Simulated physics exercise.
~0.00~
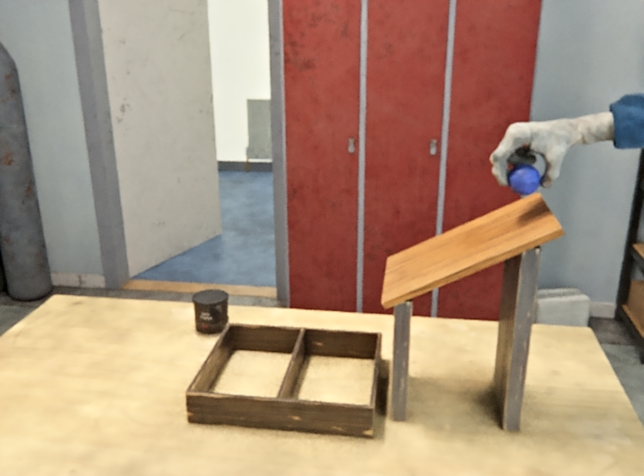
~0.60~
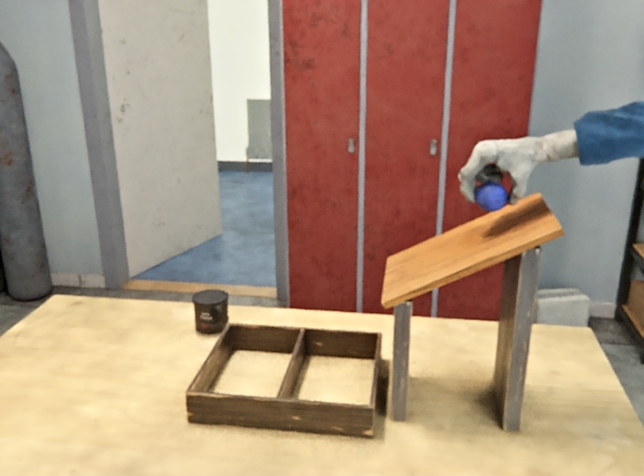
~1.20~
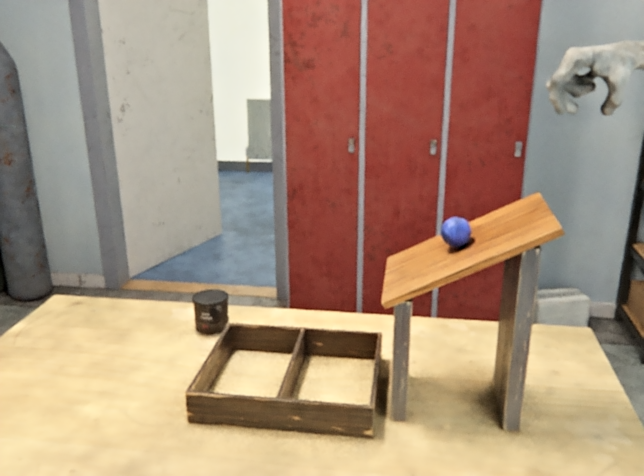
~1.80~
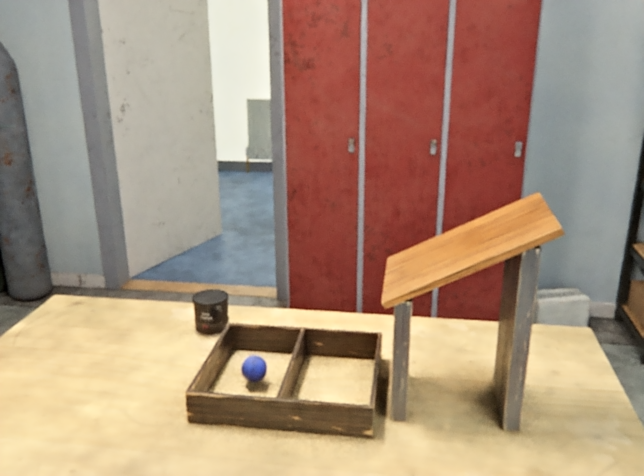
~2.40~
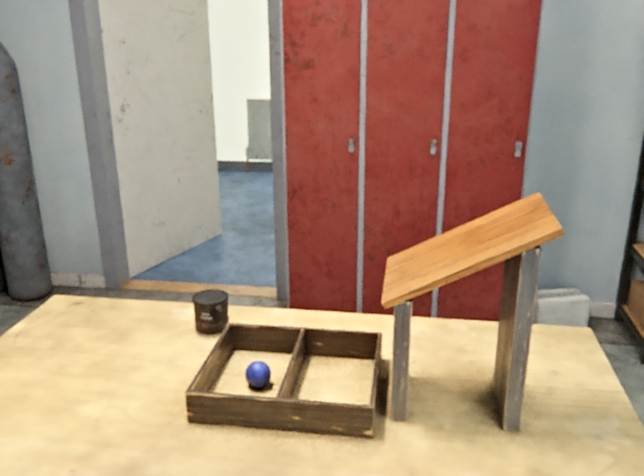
The footage shows a gloved hand lowering a blue ball onto a sloping wooden board and letting go, after which the ball travels down to the left and ends up in the farther bay of an open two-bay tray, while a black tin stays still nearby.
